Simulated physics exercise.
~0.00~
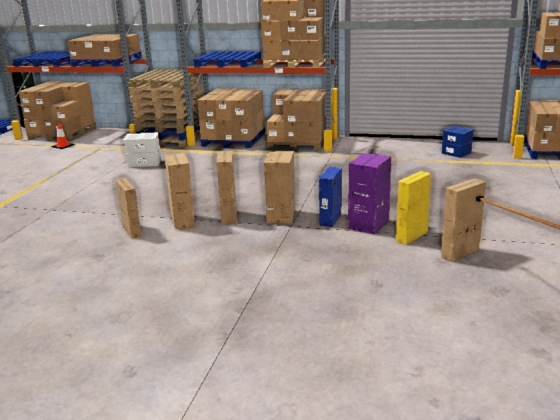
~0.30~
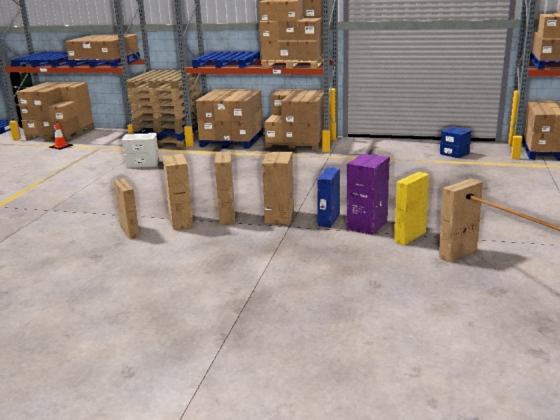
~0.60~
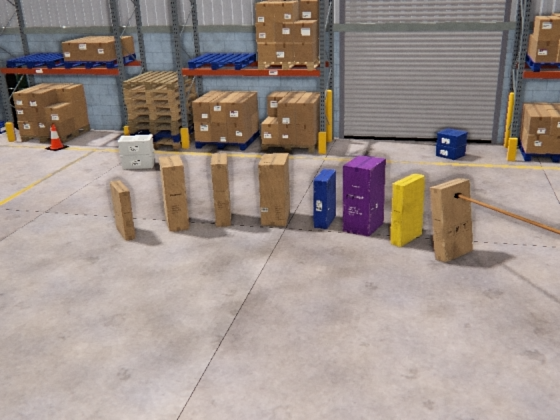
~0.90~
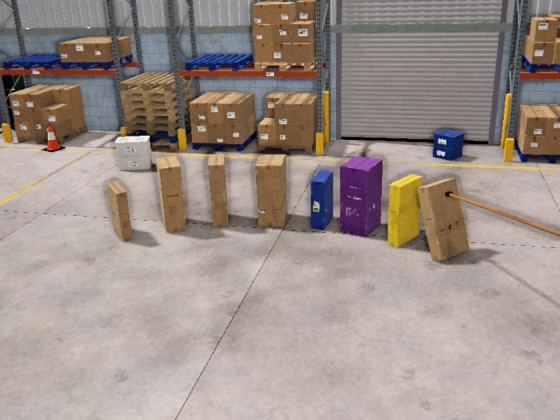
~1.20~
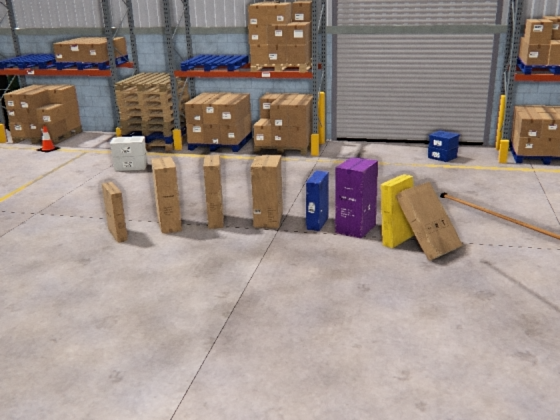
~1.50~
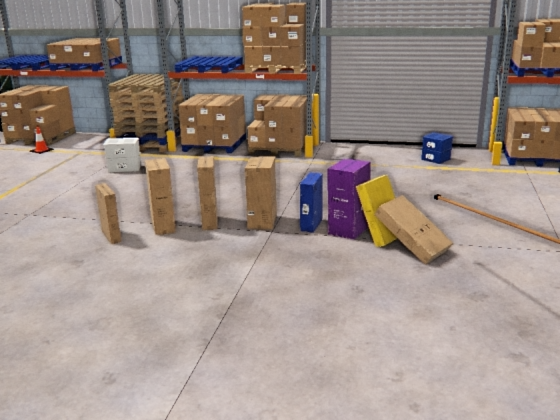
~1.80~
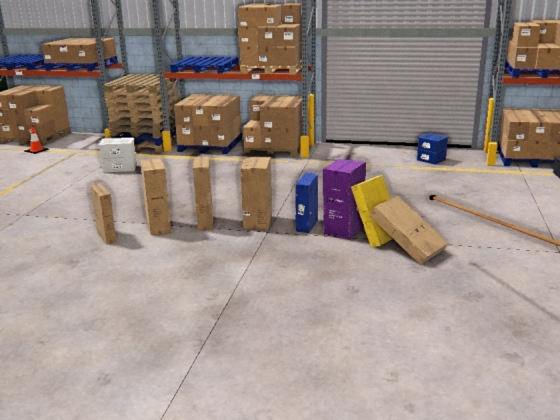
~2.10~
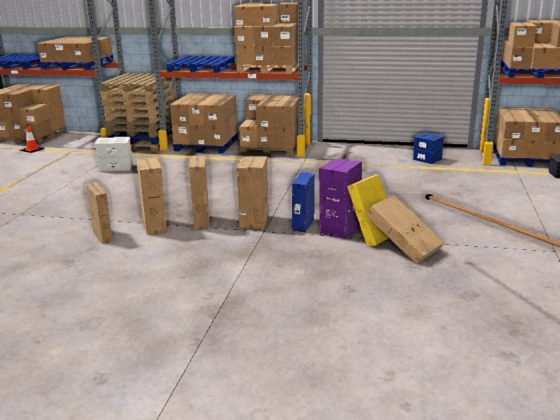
A pole tips the end carton onto the yellow one, which leans against the standing purple carton.
